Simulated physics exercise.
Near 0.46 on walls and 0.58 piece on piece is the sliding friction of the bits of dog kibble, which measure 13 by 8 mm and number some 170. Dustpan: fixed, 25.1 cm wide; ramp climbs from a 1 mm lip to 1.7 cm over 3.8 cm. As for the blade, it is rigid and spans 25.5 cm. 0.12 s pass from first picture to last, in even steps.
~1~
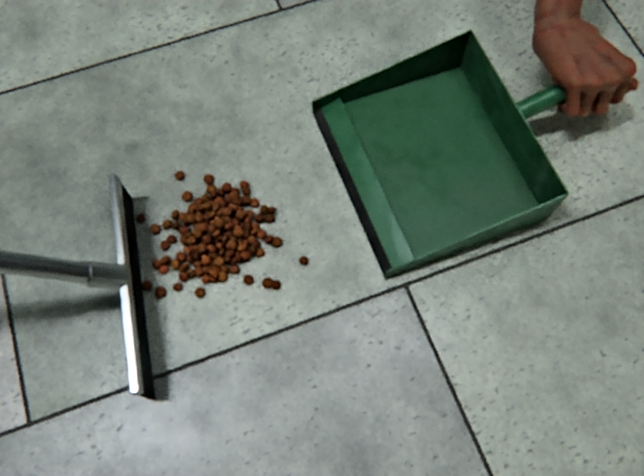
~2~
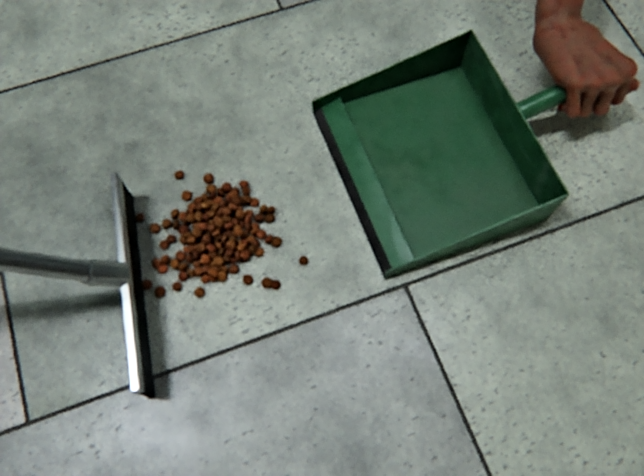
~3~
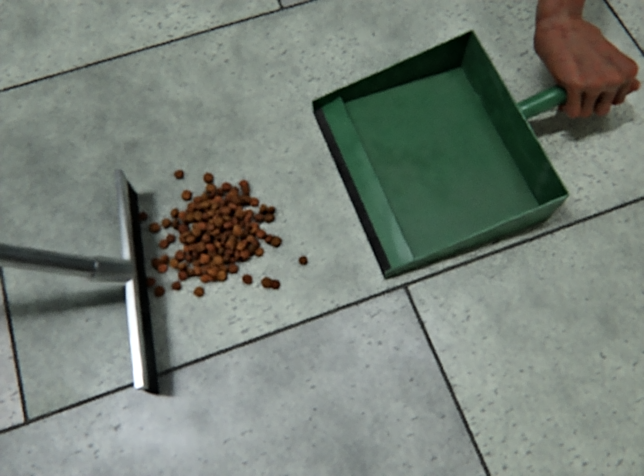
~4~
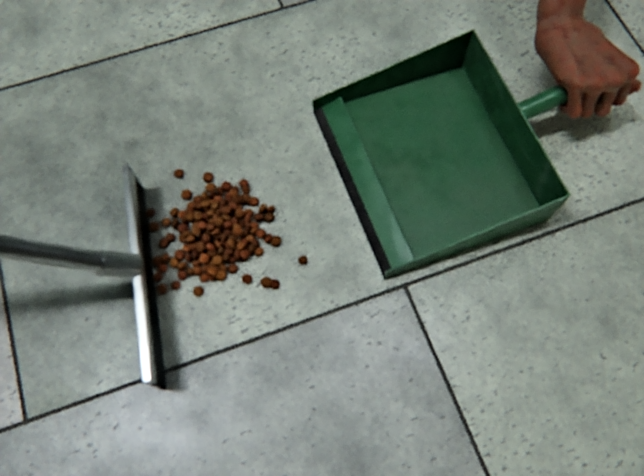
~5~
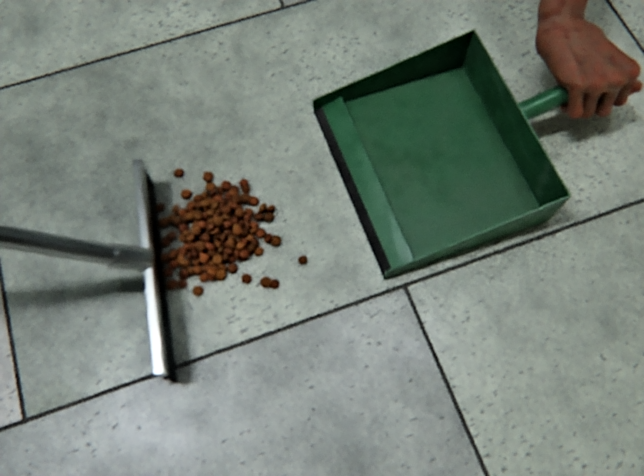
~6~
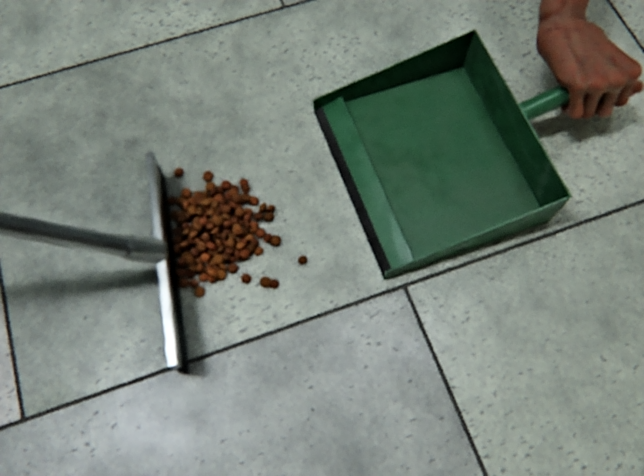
A hand holds a green dustpan still while a blade pushes brown pellets slightly right.
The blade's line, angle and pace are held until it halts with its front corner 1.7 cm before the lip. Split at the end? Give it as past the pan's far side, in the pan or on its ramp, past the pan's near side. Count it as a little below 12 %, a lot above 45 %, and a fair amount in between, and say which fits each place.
Past the pan's far side: A little, in the pan or on its ramp: A fair amount, past the pan's near side: A little.
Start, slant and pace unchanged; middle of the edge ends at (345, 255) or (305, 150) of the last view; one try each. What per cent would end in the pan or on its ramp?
The two tries give about 35 and 15 percent.
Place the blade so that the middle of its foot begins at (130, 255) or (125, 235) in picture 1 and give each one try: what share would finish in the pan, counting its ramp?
First try about 15 per cent, second about 15 per cent.
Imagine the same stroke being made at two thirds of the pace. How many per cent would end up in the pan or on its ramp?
It would be around 30 percent.
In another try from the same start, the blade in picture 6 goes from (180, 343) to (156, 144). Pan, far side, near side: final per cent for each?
The pan gets 20, the far side 10 and the near side 0.
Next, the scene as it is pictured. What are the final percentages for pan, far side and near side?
In per cent - far side 0, pan 35, near side 0.
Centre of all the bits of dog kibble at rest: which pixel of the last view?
(341, 180) or so.
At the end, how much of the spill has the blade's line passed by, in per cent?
Roughly 0 per cent of it.
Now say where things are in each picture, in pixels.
Blade from (138, 390) to (116, 182), moved 0.0 cm, 0 of the pieces shifted so far; middle of the pieces at (217, 233); pan at (439, 158), in the first picture.
Blade from (138, 389) to (117, 180), moved 0.2 cm, 0 of the pieces shifted so far; middle of the pieces at (216, 233), in the second picture.
Blade from (142, 385) to (121, 177), moved 0.8 cm, 1 of the pieces shifted so far; middle of the pieces at (216, 232), in the third picture.
Blade from (150, 379) to (129, 172), moved 1.8 cm, 3 of the pieces shifted so far; middle of the pieces at (216, 232), in the fourth picture.
Blade from (162, 372) to (139, 166), moved 3.2 cm, 11 of the pieces shifted so far; middle of the pieces at (215, 231), in the fifth picture.
Blade from (175, 364) to (152, 159), moved 4.8 cm, 39 of the pieces shifted so far; middle of the pieces at (223, 232); pan at (441, 159), in the sixth picture.
Then, 0.16 s after the last picture, middle of the blade 13 cm from the lip; 0 % over the lip, far side 0 %, near side 0 %.
Then, 0.27 s after the last picture, middle of the blade 6 cm from the lip; 0 % over the lip, far side 0 %, near side 0 %.
Then, 0.51 s after the last picture, middle of the blade 3 cm from the lip; 35 % over the lip, far side 0 %, near side 0 %.
In the end, far side 0 %, pan 35 %, near side 0 %, in front of the lip or behind the blade 65 %.
